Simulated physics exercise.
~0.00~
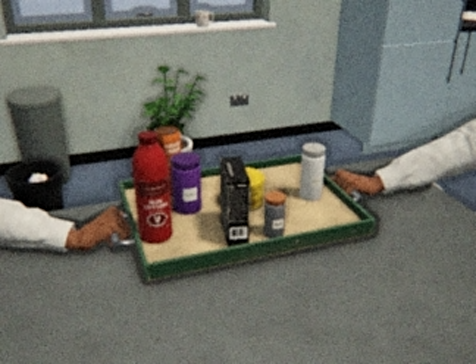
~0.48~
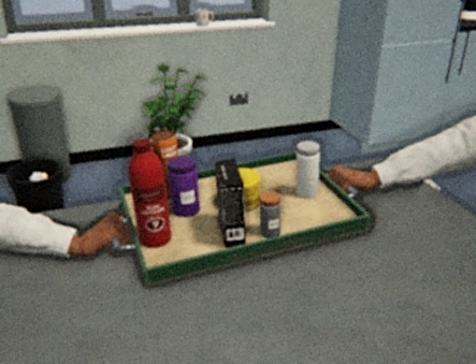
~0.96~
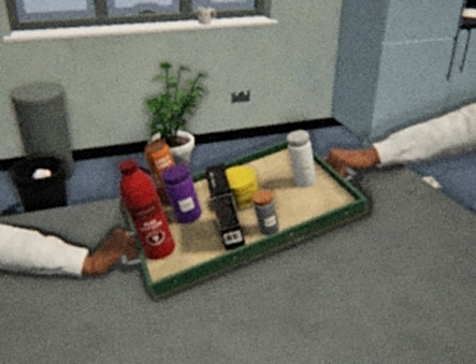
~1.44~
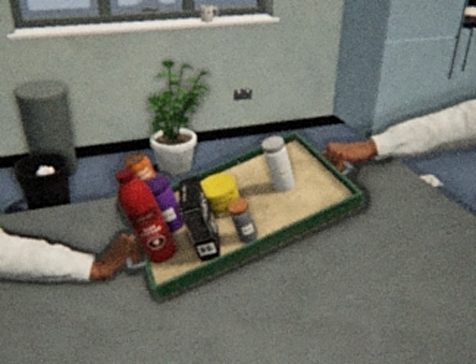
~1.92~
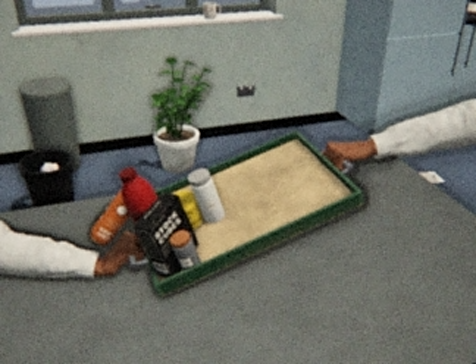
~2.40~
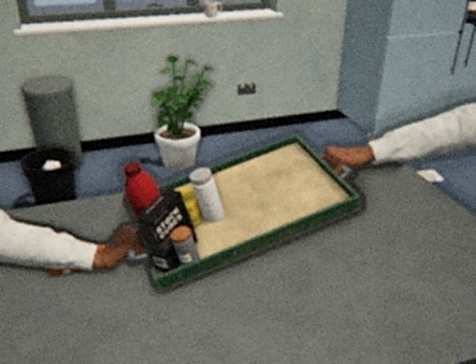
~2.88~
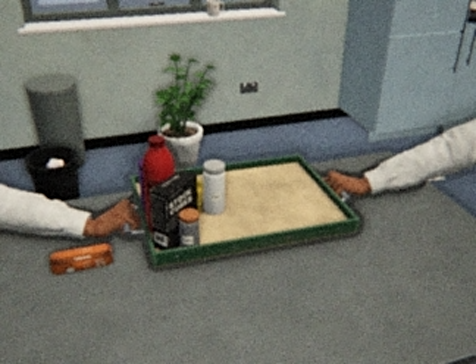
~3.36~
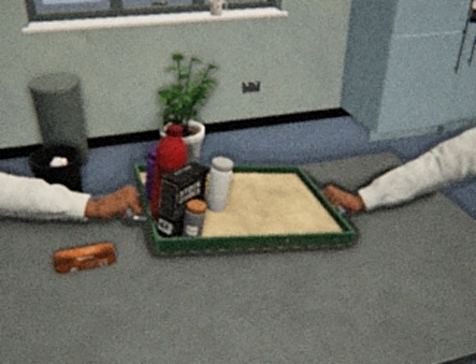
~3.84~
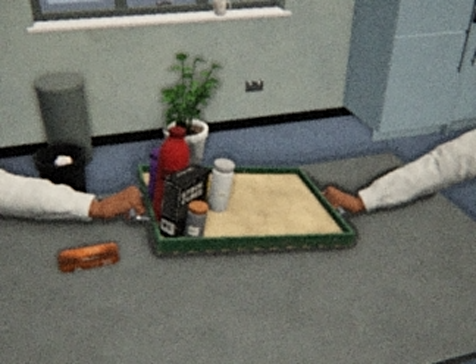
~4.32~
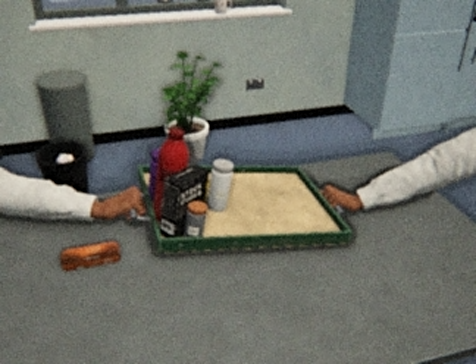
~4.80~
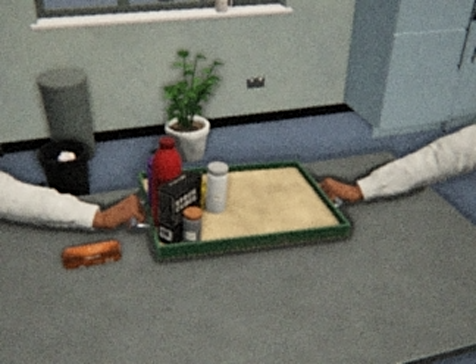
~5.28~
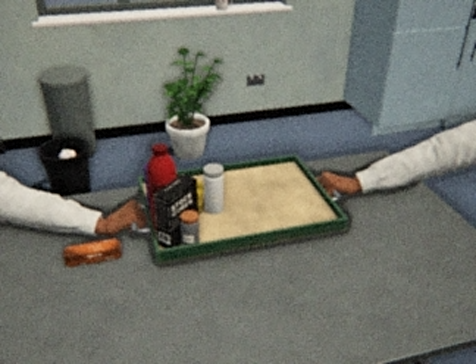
The clip opens on two hands holding a green-rimmed tray over a grey table, with a red bottle, purple jar, black packet, yellow tub, orange can and two shakers standing on it. The tray tips down to the left, and the items lean and slide that way, bunching against the low end. The orange can tumbles over the edge and comes to rest on its side on the table. The hands then swing the tray back and tip it slightly to the right, but the cluster barely moves. Finally the tray levels, the remaining items still upright and crowded at its left end.
